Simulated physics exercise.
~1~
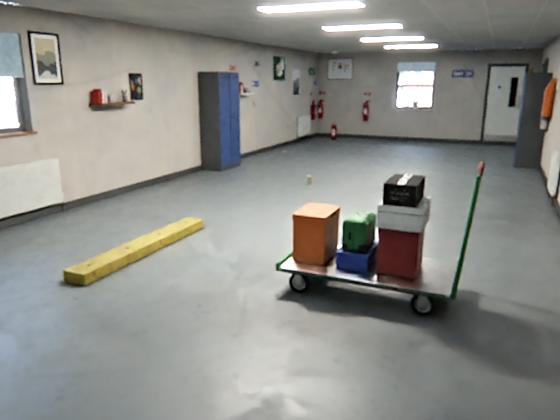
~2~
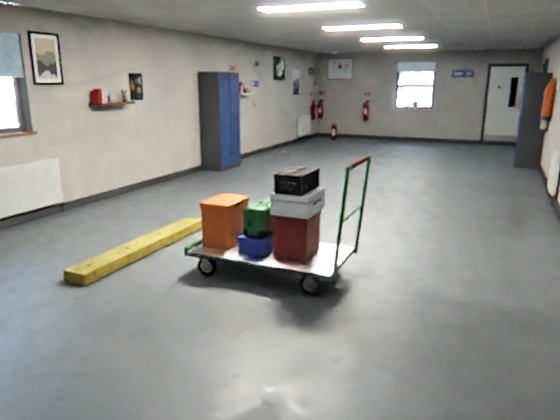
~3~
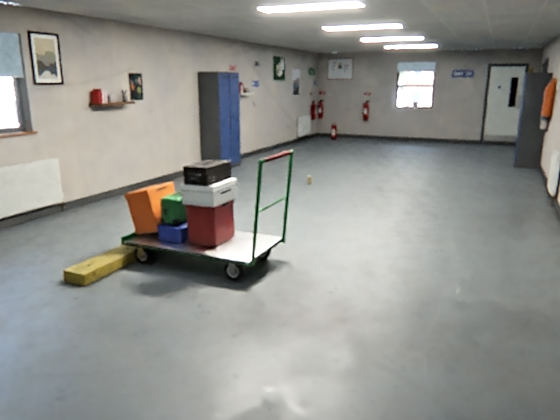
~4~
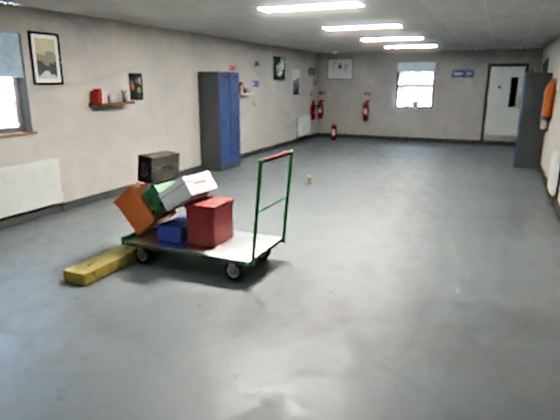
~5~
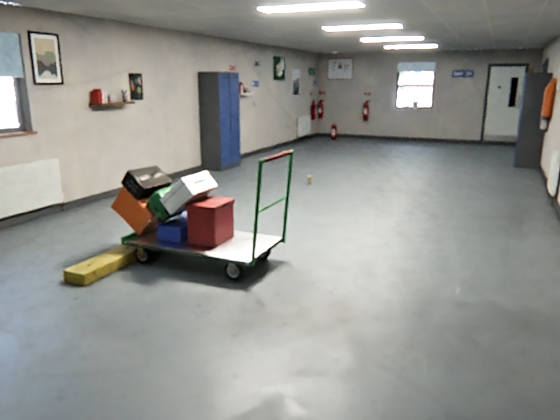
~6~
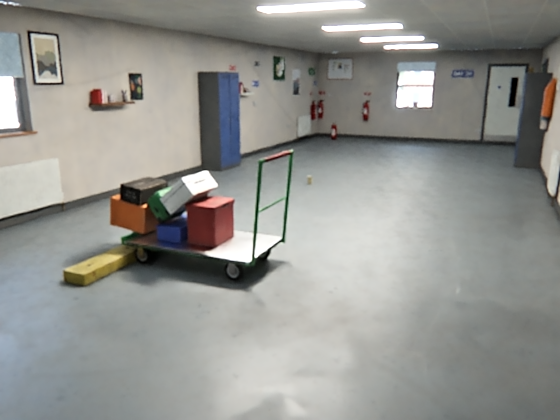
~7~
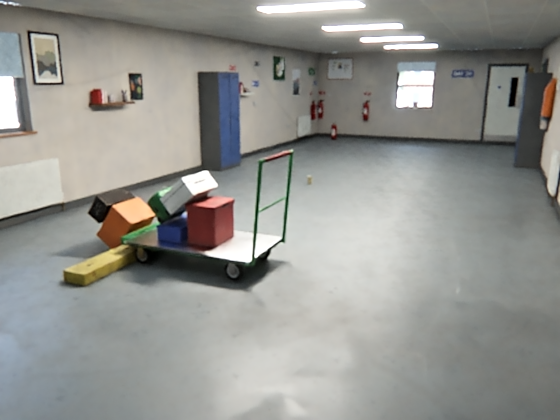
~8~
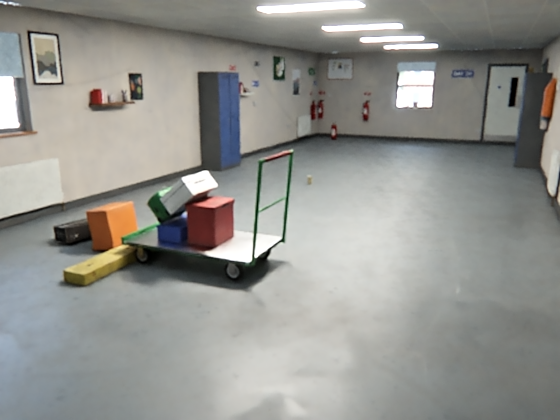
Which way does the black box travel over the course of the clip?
The black box moves to the left, first riding on the trolley and then tumbling off its front end onto the floor.
